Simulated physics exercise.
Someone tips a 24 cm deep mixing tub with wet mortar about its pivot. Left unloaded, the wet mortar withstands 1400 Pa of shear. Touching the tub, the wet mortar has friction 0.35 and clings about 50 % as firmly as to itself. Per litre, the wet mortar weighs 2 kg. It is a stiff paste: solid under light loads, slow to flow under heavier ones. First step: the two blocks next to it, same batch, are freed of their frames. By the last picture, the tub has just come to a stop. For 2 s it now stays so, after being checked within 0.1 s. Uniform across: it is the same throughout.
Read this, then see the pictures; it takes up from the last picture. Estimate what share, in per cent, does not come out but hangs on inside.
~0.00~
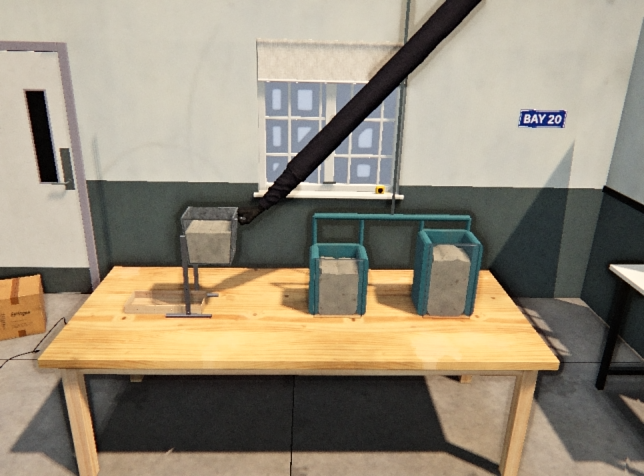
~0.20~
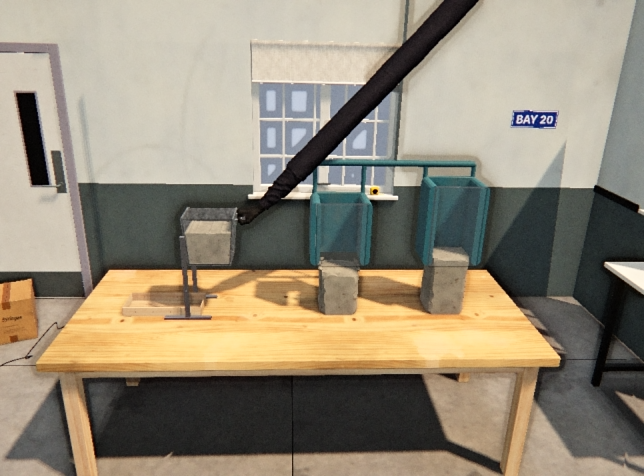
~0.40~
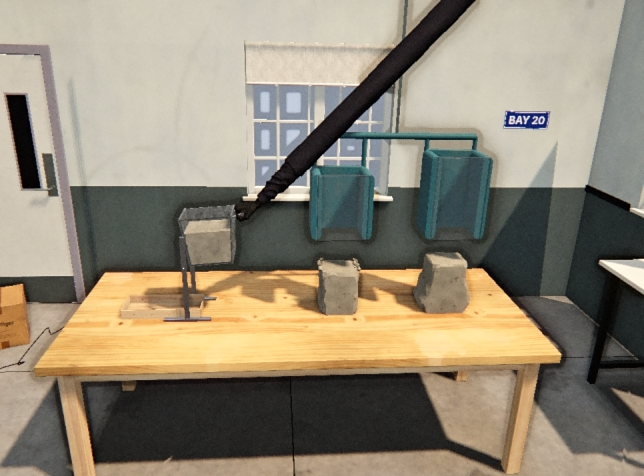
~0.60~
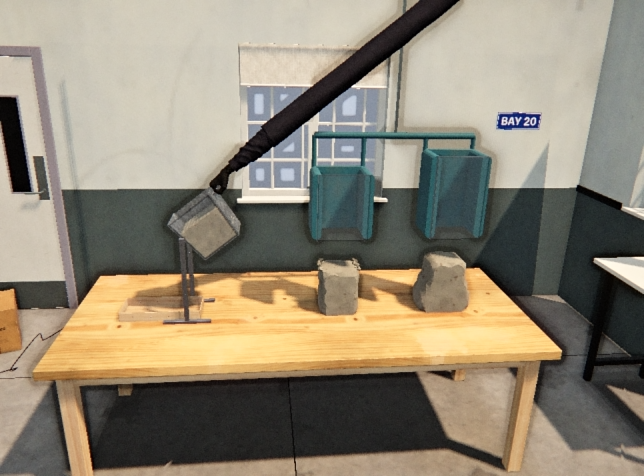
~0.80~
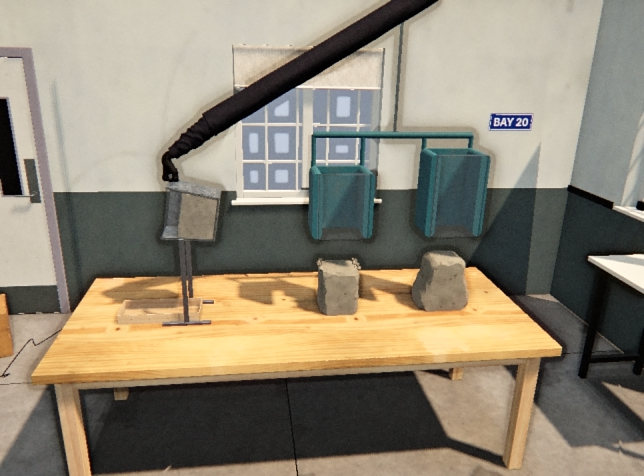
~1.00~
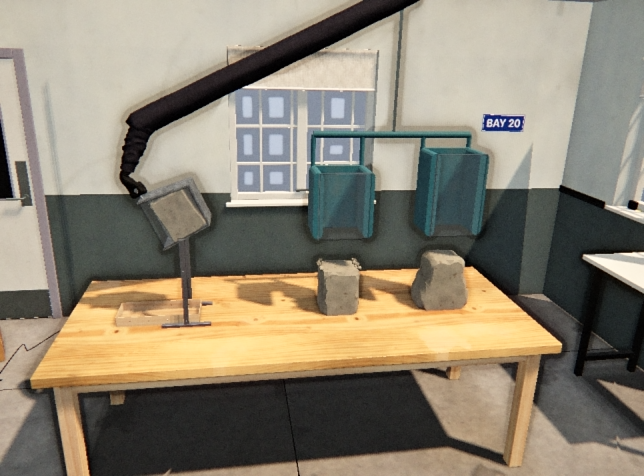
Some 0 per cent hangs on inside.
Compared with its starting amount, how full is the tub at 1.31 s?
The tub holds some 16 % at that moment.
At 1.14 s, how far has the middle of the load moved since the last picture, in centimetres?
The change is near 8 cm.
By 1.14 s, the tub is at 114 degrees and holds 87 %.
By 1.31 s, the tub is at 114 degrees and holds 17 %.
By 1.48 s, the tub is at 114 degrees and holds 0 %.
By 1.65 s, the tub is at 114 degrees and holds 0 %.
By 3.00 s, at the end, the tub is at 114 degrees and holds 0 %.
